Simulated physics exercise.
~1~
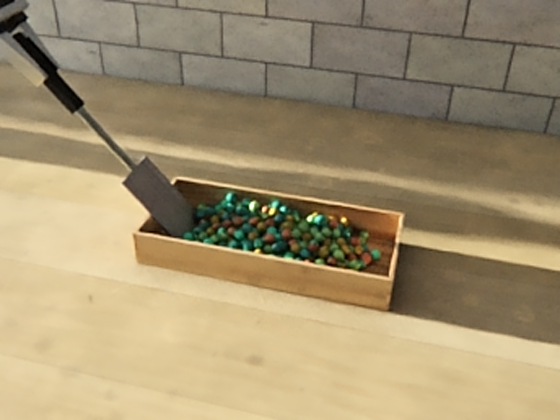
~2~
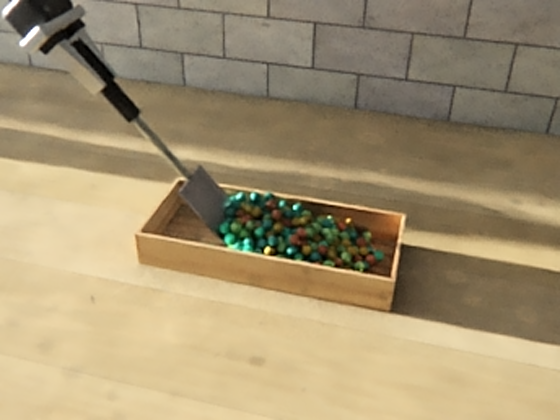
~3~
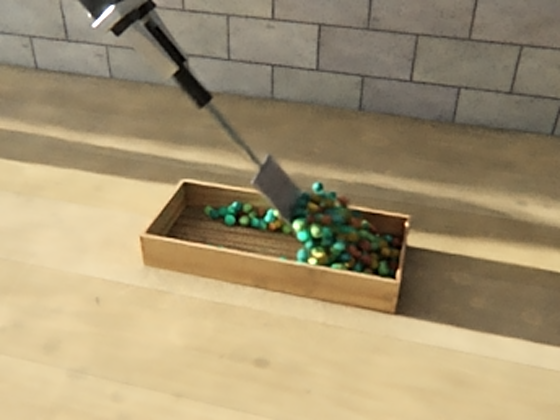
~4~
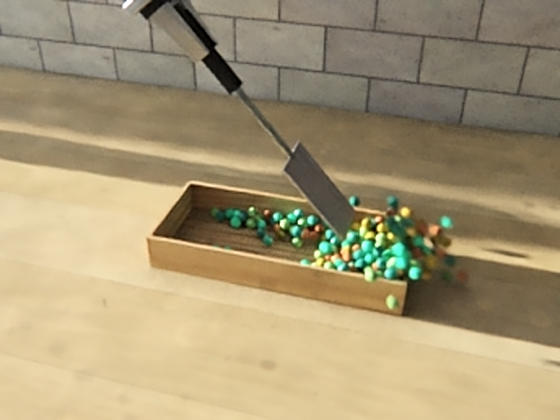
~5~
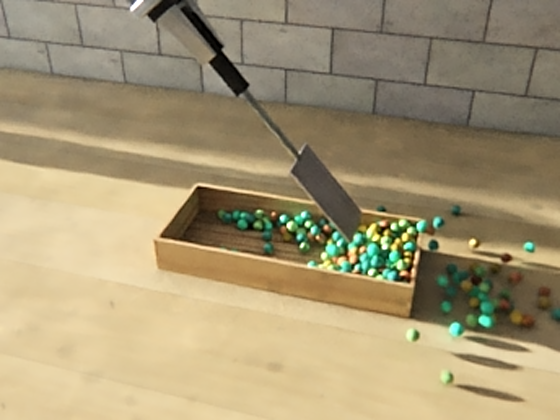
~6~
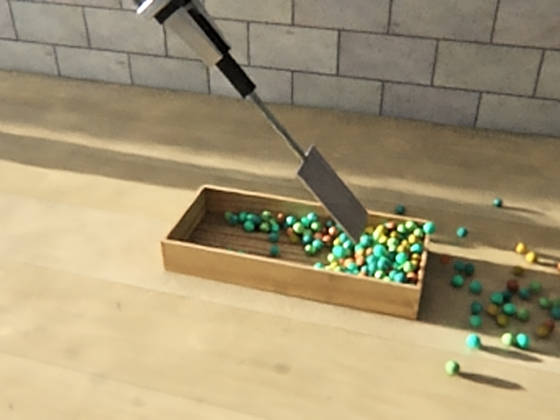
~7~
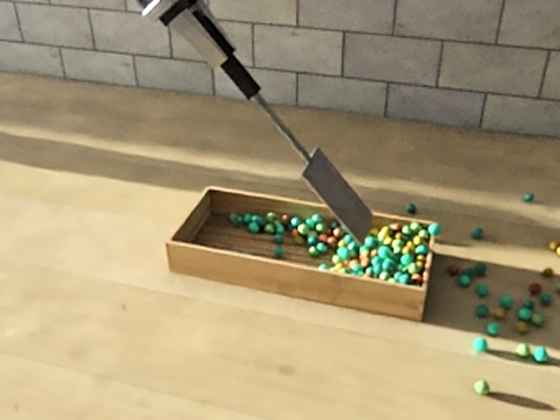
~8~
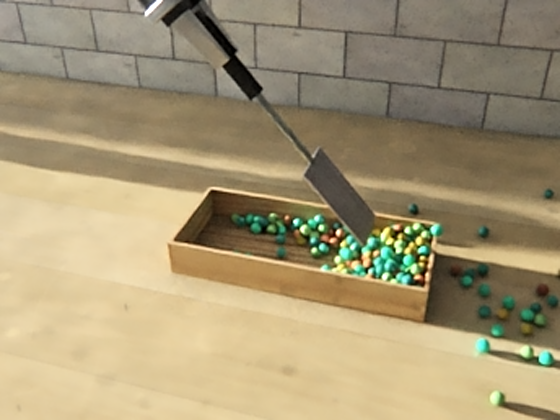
A paddle pushes colourful round sweets right along a wooden trough, spilling some onto the table.
